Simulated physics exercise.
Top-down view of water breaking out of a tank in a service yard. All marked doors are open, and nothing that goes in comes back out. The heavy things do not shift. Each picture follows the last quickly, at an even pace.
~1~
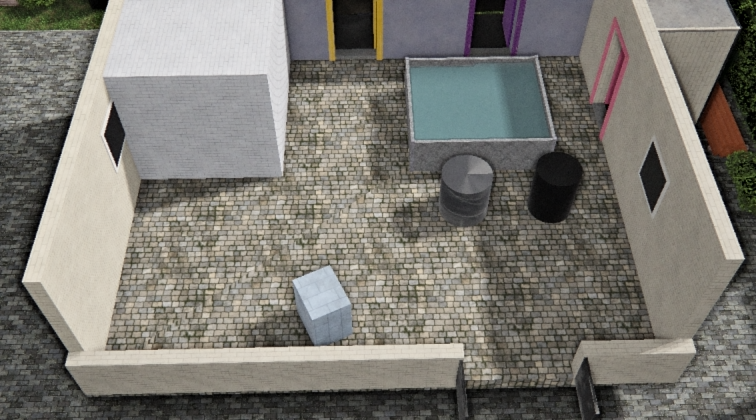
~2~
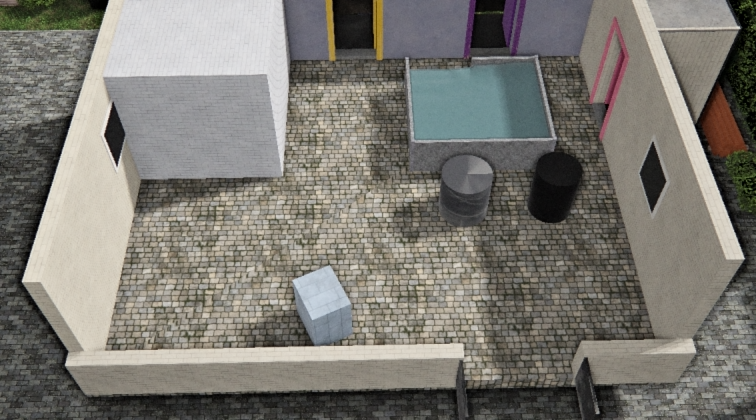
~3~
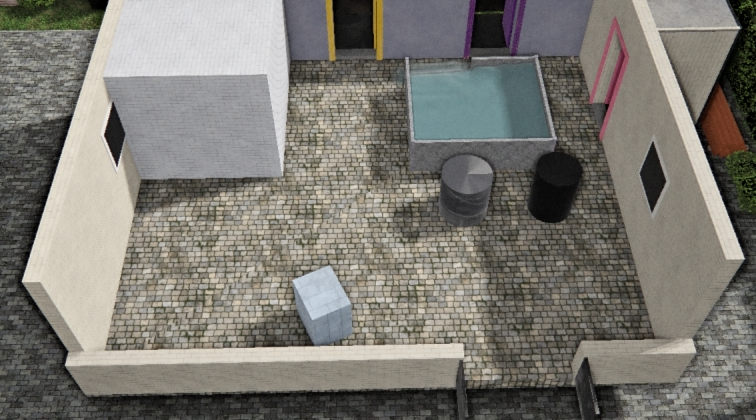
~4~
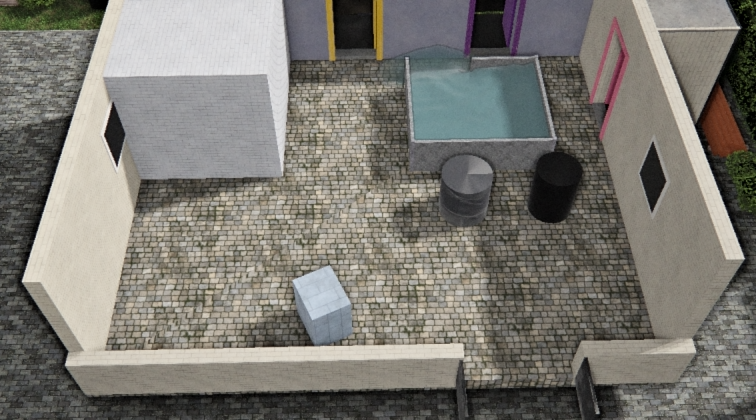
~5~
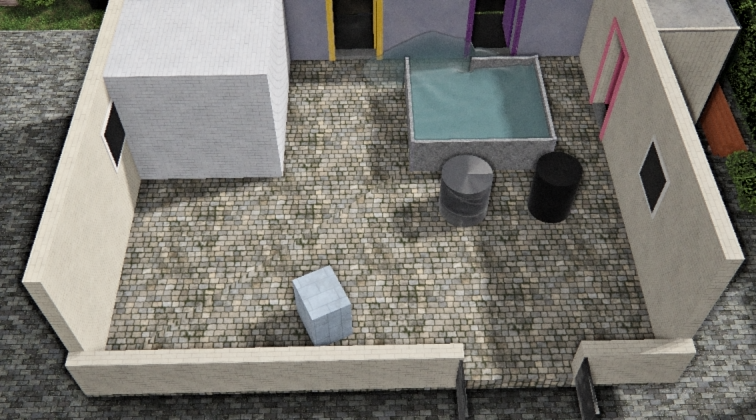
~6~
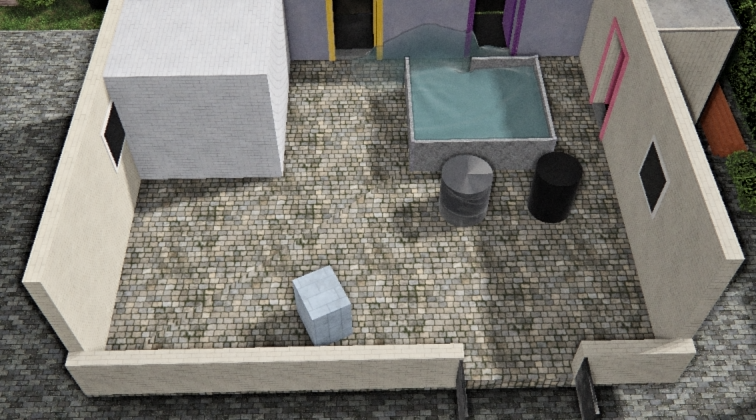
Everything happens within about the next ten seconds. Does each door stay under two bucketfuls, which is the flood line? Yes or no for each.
Pink door - no, it floods; yellow door - no, it floods; purple door - no, it floods.
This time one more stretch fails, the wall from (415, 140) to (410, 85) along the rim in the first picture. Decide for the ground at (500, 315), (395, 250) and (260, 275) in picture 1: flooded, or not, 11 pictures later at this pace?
So that's left bare for the first, left bare for the second and waterlogged for the third.
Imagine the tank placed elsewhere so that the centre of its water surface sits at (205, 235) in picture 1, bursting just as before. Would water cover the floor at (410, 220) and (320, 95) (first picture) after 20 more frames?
Soaked, bone-dry.
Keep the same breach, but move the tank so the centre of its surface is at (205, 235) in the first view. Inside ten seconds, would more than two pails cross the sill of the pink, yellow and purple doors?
So here's how it goes: Pink clears the threshold, yellow comes up short, and purple comes up short.
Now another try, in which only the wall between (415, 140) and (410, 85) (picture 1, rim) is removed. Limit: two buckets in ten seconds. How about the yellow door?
The yellow one tops the limit.
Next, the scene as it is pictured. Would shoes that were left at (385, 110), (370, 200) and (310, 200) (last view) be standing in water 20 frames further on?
Point by point: Not yet wet, inundated, inundated.
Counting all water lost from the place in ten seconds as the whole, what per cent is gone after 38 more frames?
Estimated share: Close to 50 %.
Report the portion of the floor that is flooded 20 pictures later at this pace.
My estimate is roughly 40 percent.
A moment on, water covers 15 % of the floor; the pink door not reached, the yellow door under two buckets in, the purple door over two buckets in.
Next, water covers 20 % of the floor; the pink door wet at the sill, nothing in, the yellow door over two buckets in, the purple door over two buckets in.
Then, water covers 40 % of the floor; the pink door under two buckets in, the yellow door over two buckets in, the purple door far over two buckets in.
Later, water covers 75 % of the floor; the pink door over two buckets in, the yellow door over two buckets in, the purple door far over two buckets in.
In the end, water covers 95 % of the floor; the pink door over two buckets in, the yellow door over two buckets in, the purple door far over two buckets in.
